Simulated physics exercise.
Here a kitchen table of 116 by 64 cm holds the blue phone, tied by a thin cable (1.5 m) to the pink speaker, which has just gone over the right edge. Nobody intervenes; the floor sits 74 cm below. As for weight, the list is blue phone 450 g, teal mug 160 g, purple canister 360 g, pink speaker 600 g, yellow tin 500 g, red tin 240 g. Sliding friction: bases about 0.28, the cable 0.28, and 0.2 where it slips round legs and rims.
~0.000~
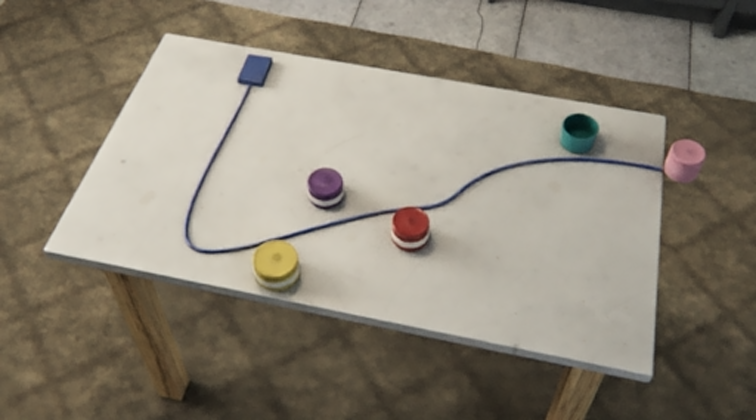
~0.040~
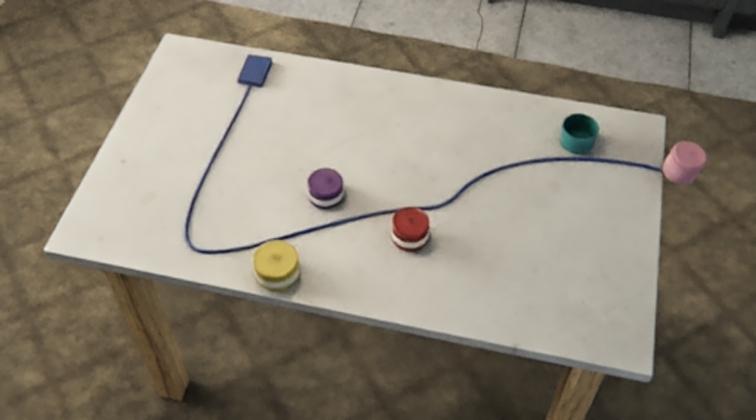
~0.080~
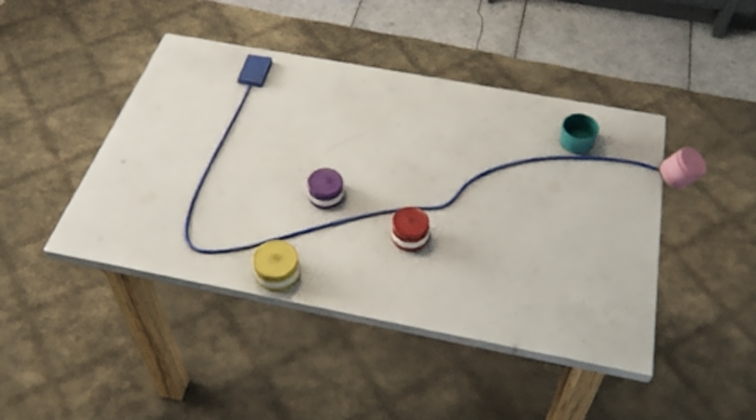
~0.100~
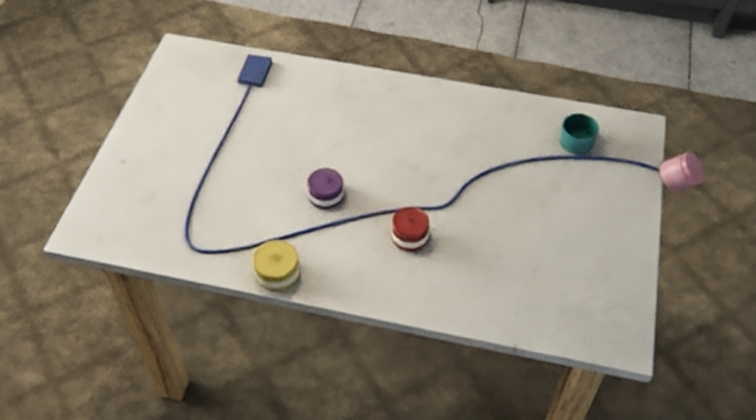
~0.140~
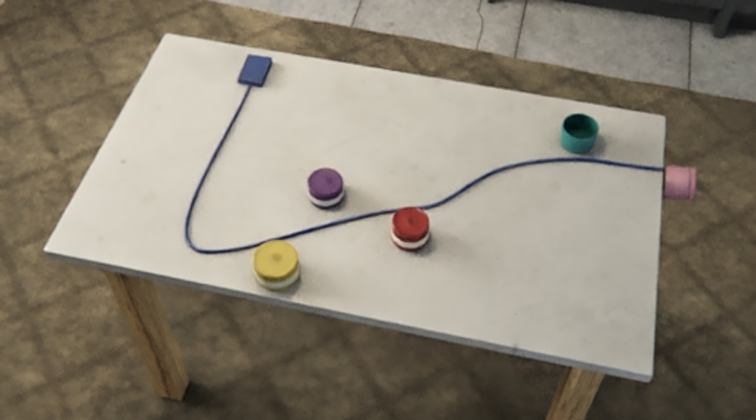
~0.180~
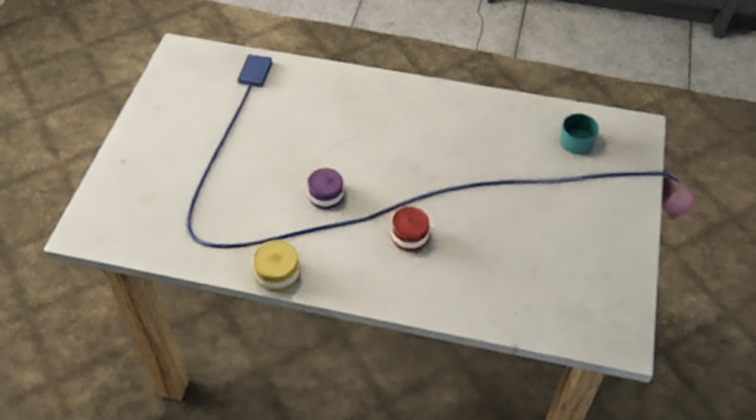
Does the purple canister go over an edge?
In the end the purple canister ends up below.
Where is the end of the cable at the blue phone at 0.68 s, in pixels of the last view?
Roughly (338, 147).
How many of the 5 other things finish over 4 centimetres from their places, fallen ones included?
Count recorded: 2.
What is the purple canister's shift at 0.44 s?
Purple canister: 8 centimetres.
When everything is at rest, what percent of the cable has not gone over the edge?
Some 45 per cent of it.
By 0.4 s, the cable's tail end at (277, 98); purple canister 9 cm off its start, blue phone 5 cm off its start, pink speaker over the edge.
By 0.7 s, the cable's tail end at (338, 147); purple canister 42 cm off its start, blue phone 27 cm off its start, pink speaker over the edge.
By 0.9 s, the cable's tail end at (356, 163); purple canister over the edge, blue phone 35 cm off its start at (336, 167), pink speaker over the edge.
By 1.2 s, the cable's tail end at (356, 163); purple canister over the edge, blue phone 35 cm off its start, pink speaker over the edge.
By 2.4 s, the cable's tail end at (356, 163); purple canister over the edge, blue phone 35 cm off its start at (336, 167), pink speaker over the edge.
